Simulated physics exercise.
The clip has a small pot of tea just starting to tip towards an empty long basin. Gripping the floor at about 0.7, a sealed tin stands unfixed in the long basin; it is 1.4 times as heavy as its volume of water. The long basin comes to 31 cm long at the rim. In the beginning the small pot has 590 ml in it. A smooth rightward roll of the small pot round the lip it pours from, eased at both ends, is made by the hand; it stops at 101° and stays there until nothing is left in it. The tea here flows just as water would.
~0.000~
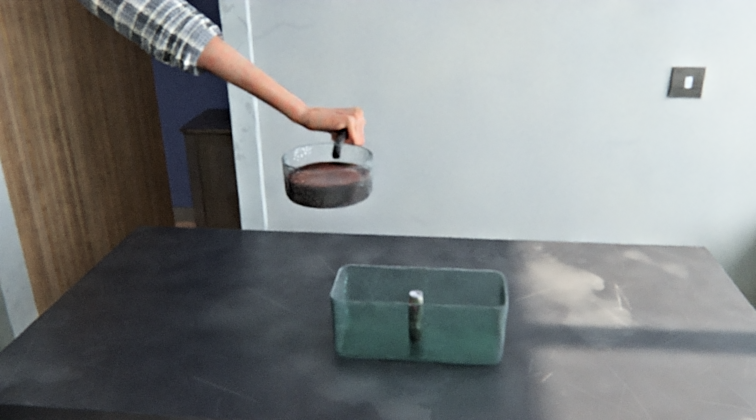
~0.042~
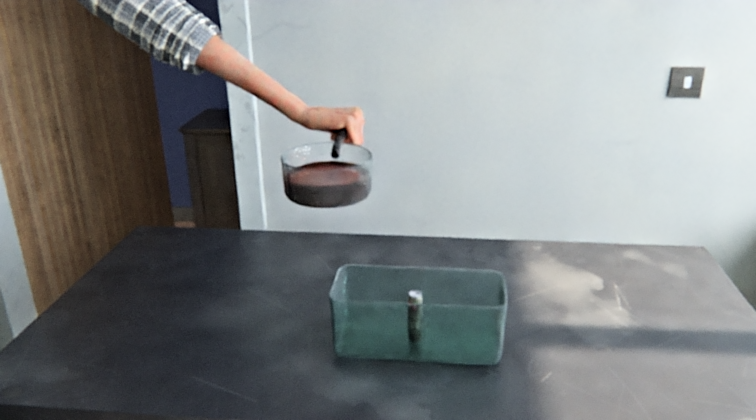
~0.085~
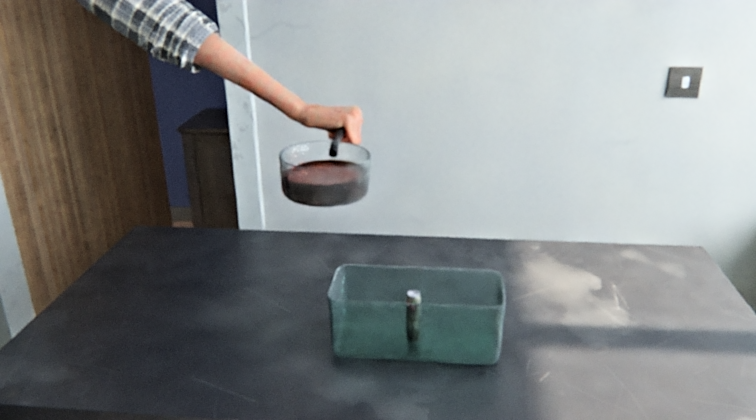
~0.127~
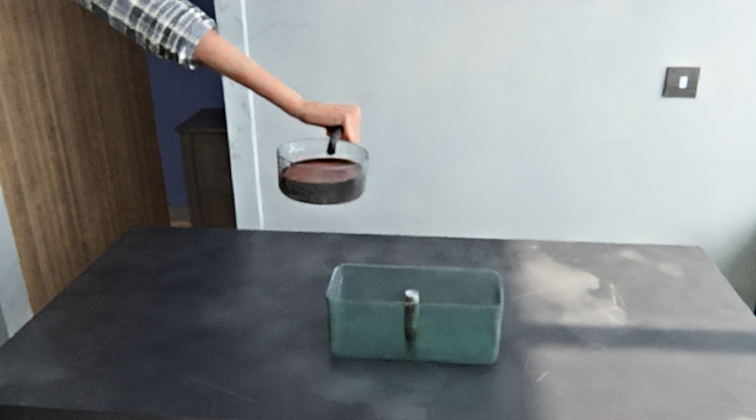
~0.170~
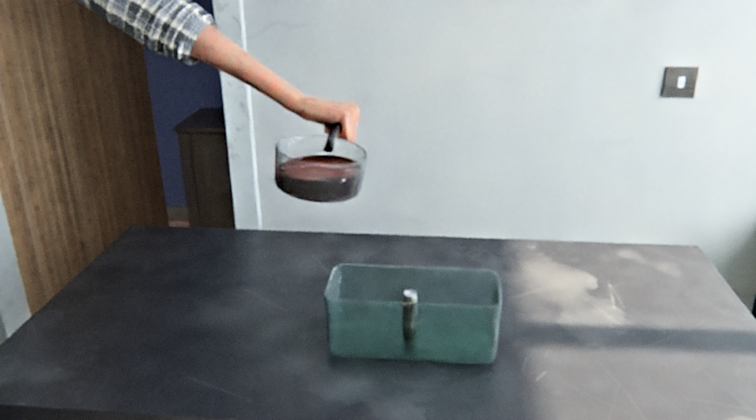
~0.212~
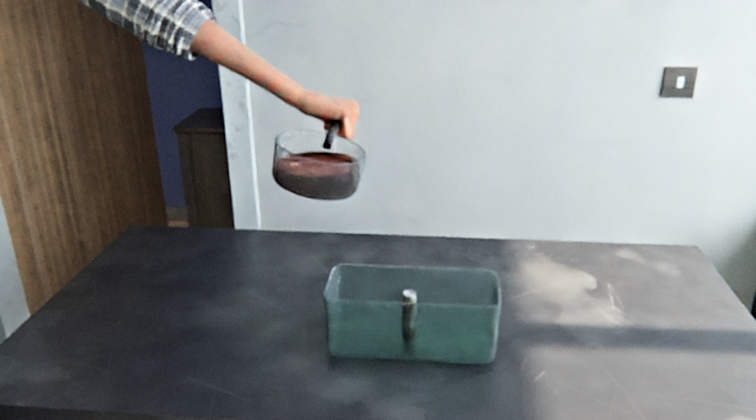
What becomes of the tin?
The tin keeps upright.
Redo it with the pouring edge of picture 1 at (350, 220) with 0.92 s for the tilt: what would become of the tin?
Then it topples.
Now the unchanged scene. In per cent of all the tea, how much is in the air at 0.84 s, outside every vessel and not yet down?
Airborne share: Near 40 %.
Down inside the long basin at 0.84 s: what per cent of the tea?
Roughly 48 percent of it.
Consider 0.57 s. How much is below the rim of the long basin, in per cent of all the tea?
Roughly 0 percent.
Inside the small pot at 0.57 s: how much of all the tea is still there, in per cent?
Still held: Roughly 66 % of the total.
Then, 0.57 s in, the tilt is 70° and 67 per cent is still to pour; the tin stands where it began.
Then, 0.84 s in, the tilt is 99° and 13 per cent is still to pour; the tin stands where it began.
Then, 1.12 s in, the tilt is 101° and 1 per cent is still to pour; the tin stands where it began.
Then, 1.42 s in, the tilt is 101° and 0 per cent is still to pour; the tin stands where it began.
Finally, the tin stands where it began.
